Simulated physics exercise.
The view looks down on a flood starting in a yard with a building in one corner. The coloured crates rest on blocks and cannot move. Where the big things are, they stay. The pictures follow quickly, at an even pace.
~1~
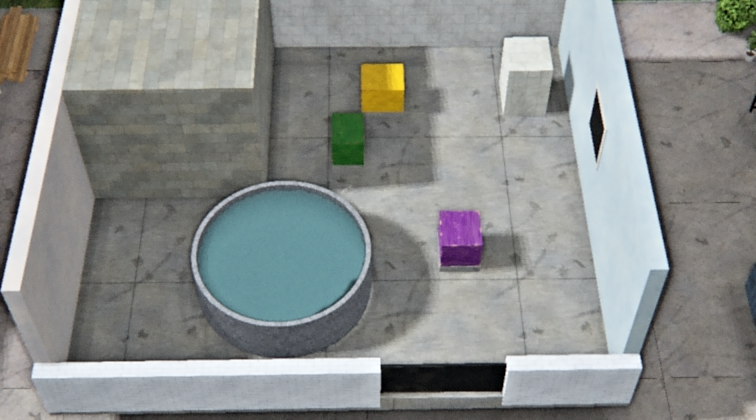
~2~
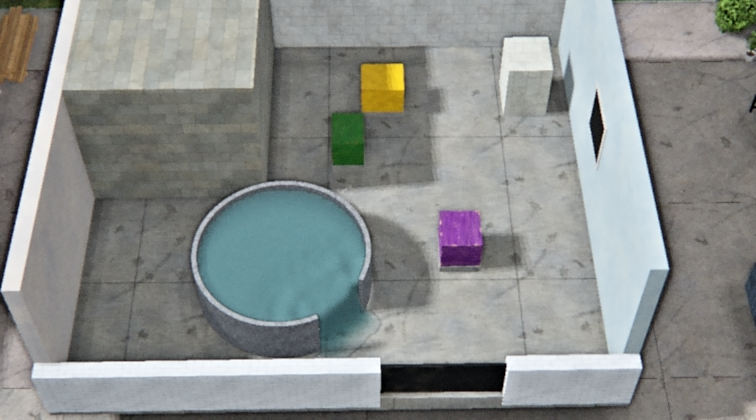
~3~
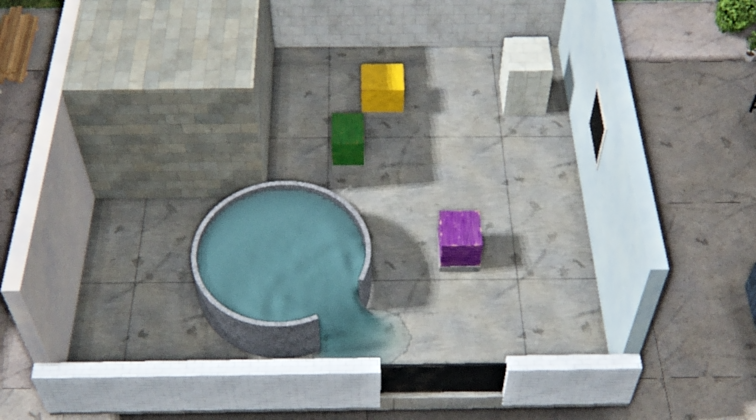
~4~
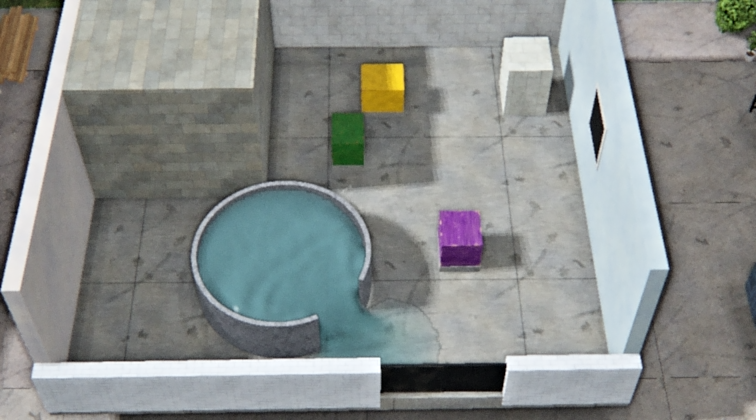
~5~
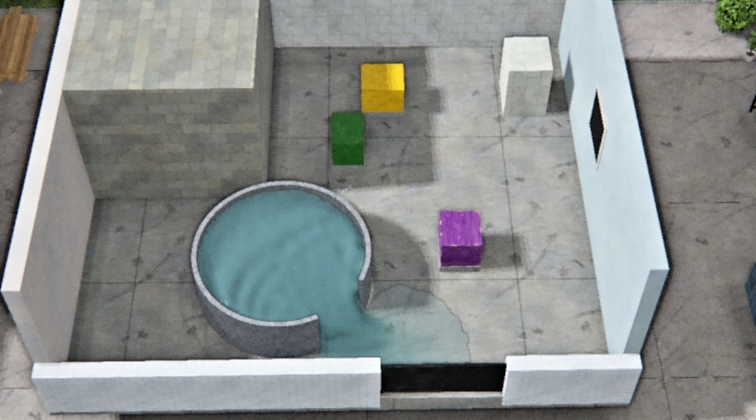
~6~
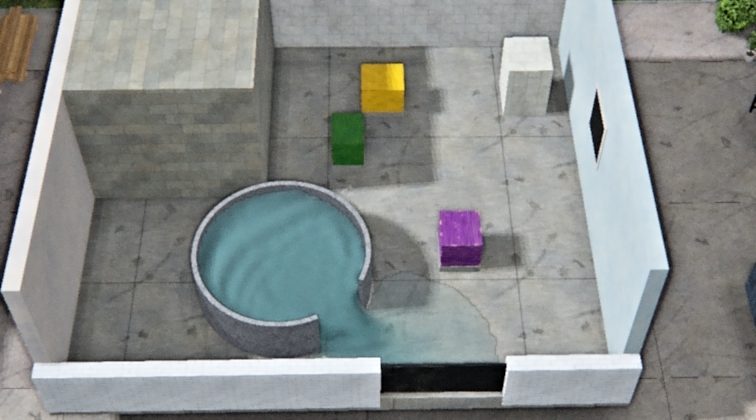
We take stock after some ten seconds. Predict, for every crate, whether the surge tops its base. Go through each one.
The yellow crate will be wet, the purple crate will not even get damp, the green crate will not even get damp.
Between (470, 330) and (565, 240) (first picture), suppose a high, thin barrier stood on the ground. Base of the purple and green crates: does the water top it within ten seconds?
Purple is flooded; green is left untouched.
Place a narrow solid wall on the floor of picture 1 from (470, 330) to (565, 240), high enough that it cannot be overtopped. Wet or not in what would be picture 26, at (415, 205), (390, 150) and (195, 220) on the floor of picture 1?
As listed: Clear, clear, free of water.
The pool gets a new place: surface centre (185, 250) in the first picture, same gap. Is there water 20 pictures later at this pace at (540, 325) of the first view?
Submerged.
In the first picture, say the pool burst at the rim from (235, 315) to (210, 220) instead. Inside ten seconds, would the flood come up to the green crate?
The green crate stays clear.
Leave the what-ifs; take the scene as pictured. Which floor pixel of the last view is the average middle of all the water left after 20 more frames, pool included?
About (375, 291) in the last view.
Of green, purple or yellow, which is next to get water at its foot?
It's the purple crate here.
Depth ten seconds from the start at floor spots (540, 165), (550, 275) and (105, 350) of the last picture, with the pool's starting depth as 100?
The three come to some 10, 12 and 6 per cent respectively.
A moment on, water covers 20 % of the floor; the yellow crate not reached, the purple crate water round its plinth, the green crate not reached.
Next, water covers 25 % of the floor; the yellow crate not reached, the purple crate water round its plinth, the green crate not reached.
Then, water covers 45 % of the floor; the yellow crate not reached, the purple crate water round its plinth, the green crate not reached.
Later, water covers 85 % of the floor; the yellow crate water round its plinth, the purple crate water round its plinth, the green crate water round its plinth.
In the end, water covers 100 % of the floor; the yellow crate was topped, the purple crate stayed above the water, the green crate stayed above the water.
